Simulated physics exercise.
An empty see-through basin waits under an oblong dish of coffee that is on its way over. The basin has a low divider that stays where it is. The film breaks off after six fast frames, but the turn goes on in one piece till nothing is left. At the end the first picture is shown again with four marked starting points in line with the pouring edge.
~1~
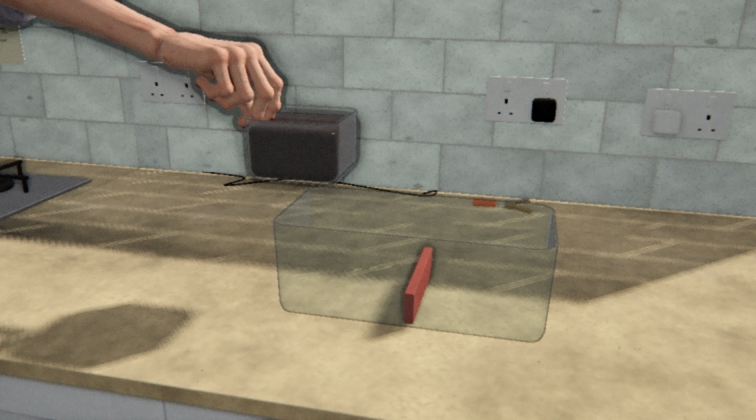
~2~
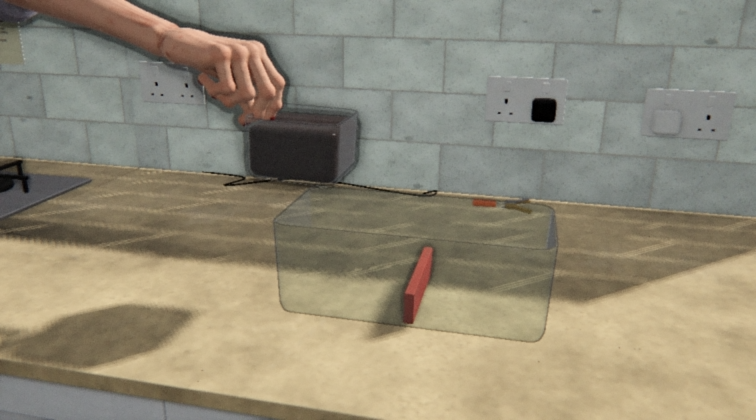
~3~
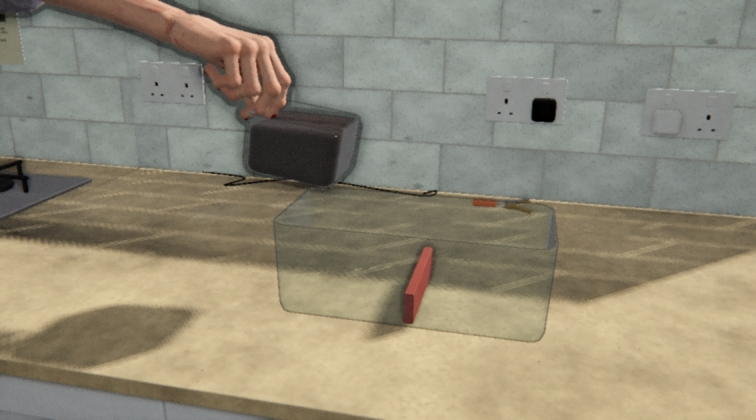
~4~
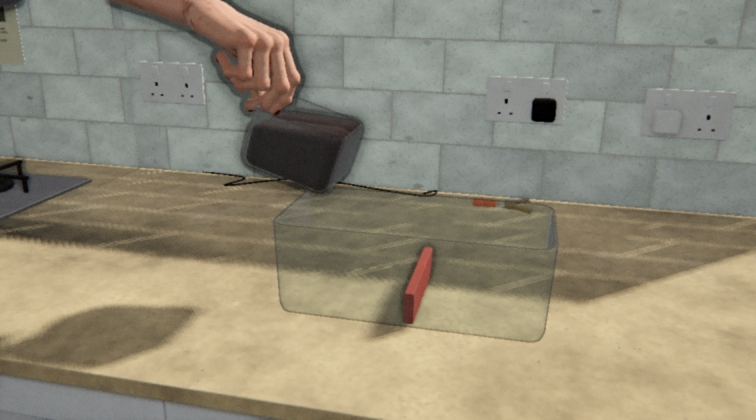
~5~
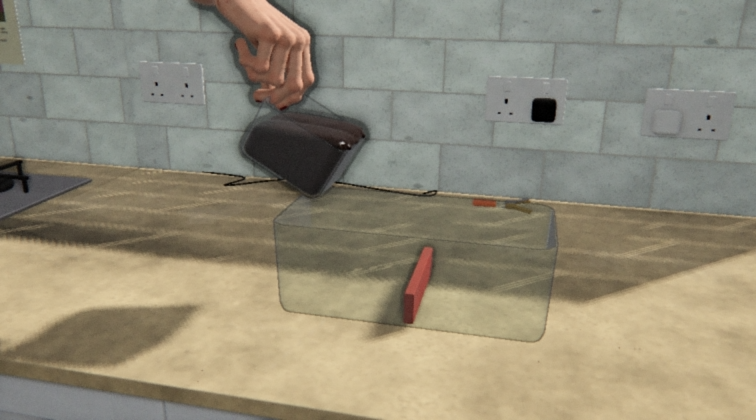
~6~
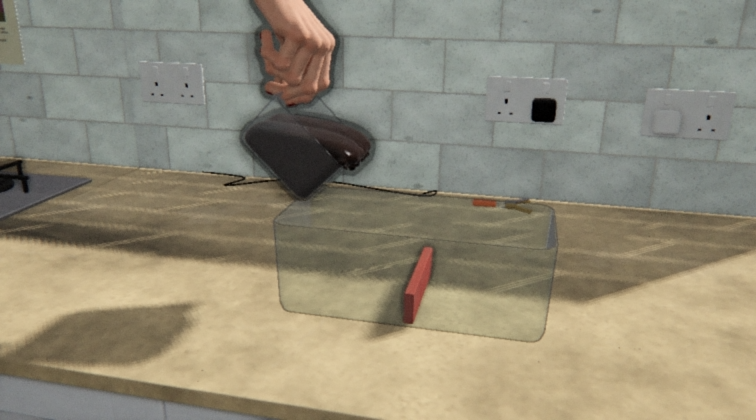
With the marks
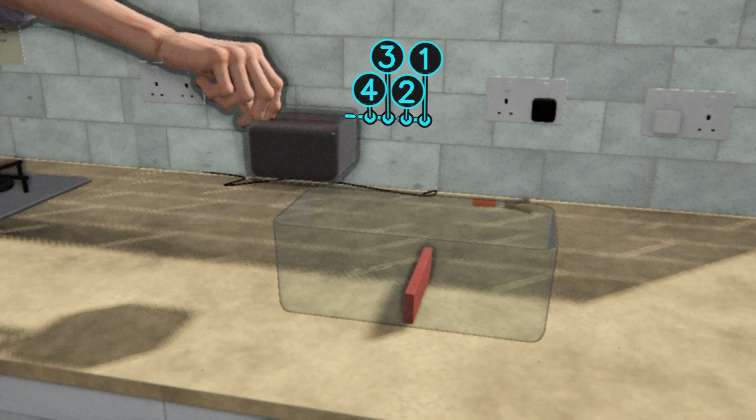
Dark oblong container held by a hand tilting steadily down to the right above a clear basin on a kitchen counter.
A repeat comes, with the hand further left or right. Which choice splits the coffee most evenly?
Best: 3.
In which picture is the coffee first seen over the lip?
Picture 5.
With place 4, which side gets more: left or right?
The left side.
On the marked copy, 1 at (424, 120); 2 at (406, 119); 3 at (388, 118); 4 at (370, 117).
Choosing 1, about 13 % ends left of the wall and 85 % right of it.
Choosing 2, about 34 % ends left of the wall and 64 % right of it.
Choosing 3, about 53 % ends left of the wall and 45 % right of it.
Choosing 4, about 75 % ends left of the wall and 22 % right of it; 3 % is lost outside.
